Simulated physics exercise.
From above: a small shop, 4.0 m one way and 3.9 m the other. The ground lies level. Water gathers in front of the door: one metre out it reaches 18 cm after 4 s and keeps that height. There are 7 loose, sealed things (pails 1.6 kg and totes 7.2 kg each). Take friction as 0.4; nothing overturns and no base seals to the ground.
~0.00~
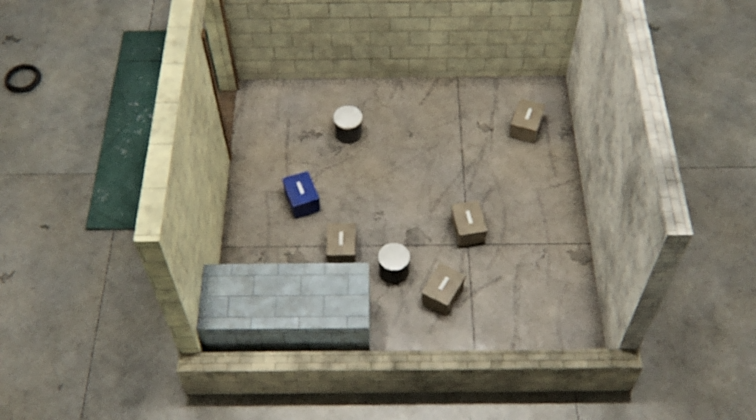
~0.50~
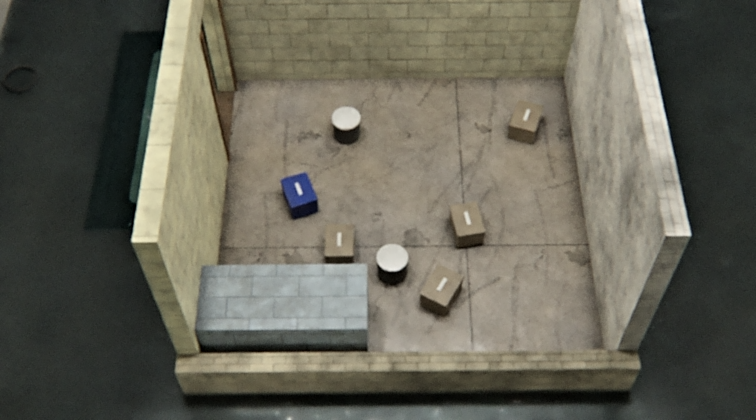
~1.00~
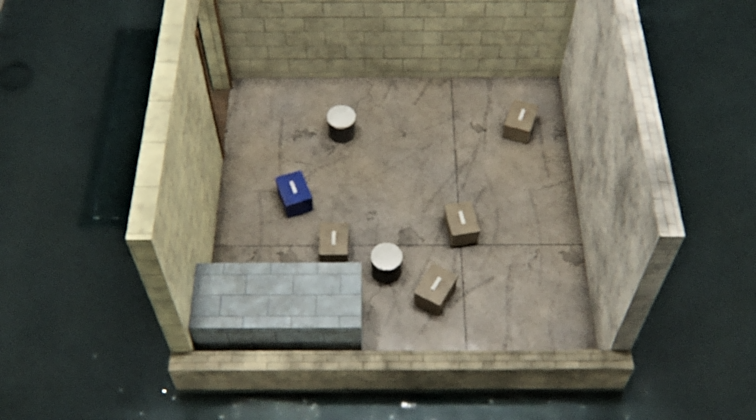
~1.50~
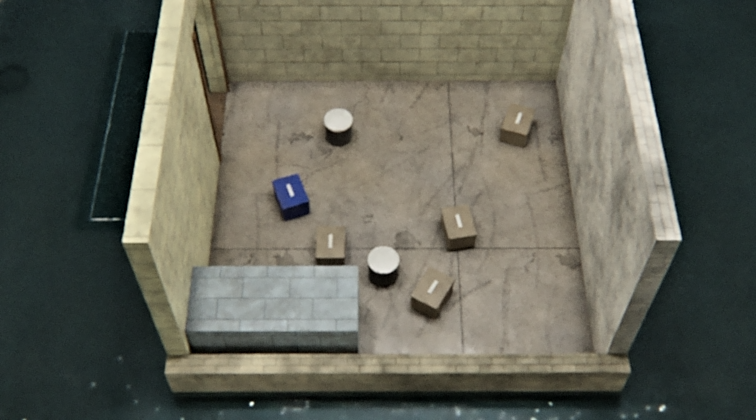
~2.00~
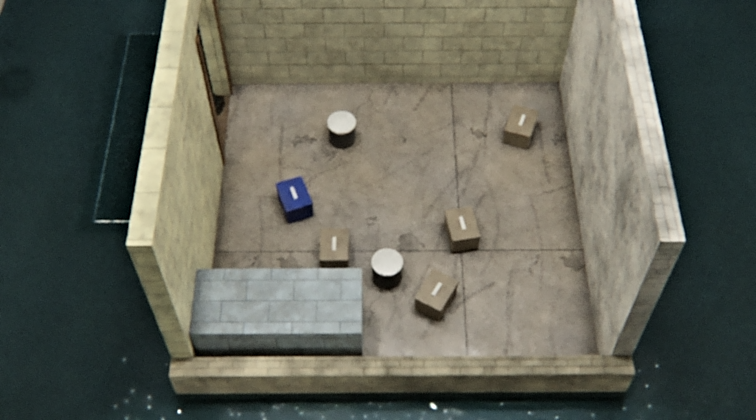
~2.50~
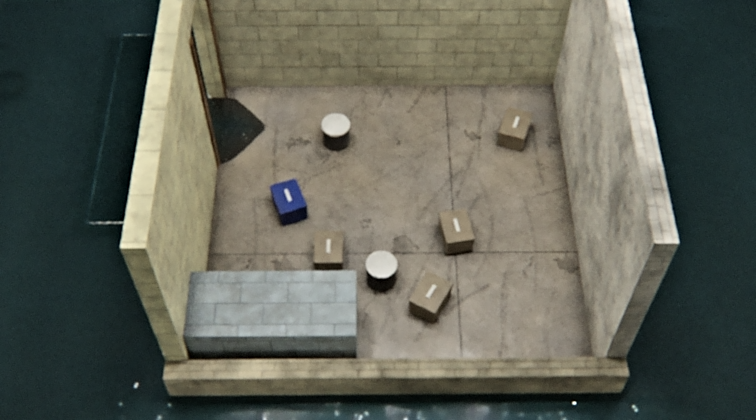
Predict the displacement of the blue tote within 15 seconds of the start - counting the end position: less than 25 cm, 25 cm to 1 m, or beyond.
The blue tote moves a short way.
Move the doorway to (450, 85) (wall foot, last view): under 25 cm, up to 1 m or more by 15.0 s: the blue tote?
In that case the blue tote travels far.
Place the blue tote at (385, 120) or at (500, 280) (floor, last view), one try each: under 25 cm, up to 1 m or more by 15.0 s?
In turn: It ends far away; it travels far.
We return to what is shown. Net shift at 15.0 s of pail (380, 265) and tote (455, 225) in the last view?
In turn: 140 cm, 40 cm.
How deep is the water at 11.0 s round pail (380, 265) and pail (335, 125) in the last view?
About 3 and 9 cm.
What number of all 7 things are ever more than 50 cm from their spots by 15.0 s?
That makes 7.
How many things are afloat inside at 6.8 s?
At that moment 2.
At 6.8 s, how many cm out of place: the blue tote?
Roughly 0 cm by then.
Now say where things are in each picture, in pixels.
The first picture shows the blue tote at (301, 188) rests on the ground; water covers 0.0 m2; 0 of 7 have shifted.
The second picture shows the blue tote at (299, 189) rests on the ground; water covers 0.0 m2; 0 of 7 have shifted.
The third picture shows the blue tote at (293, 188), on the bottom; water covers 0.0 m2; 0 of 7 have shifted.
The fourth picture shows the blue tote at (290, 191) rests on the ground; 0.0 m2 under water; 0 of 7 have shifted.
The fifth picture shows the blue tote at (294, 193) rests on the ground; 0.0 m2 under water; 0 of 7 have shifted.
The sixth picture shows the blue tote at (288, 196) rests on the ground; 0.3 m2 under water; 0 of 7 have shifted.
After 3.5 s the blue tote is near (288, 196), 0.0 m from its start, aground; 0 afloat.
After 6.8 s the blue tote is near (288, 196), 0.0 m from its start, aground; 2 afloat.
After 11.0 s the blue tote is near (288, 196), 0.0 m from its start, aground; 3 afloat.
After 15.0 s the blue tote is near (235, 222), 0.6 m from its start, afloat; 6 afloat.
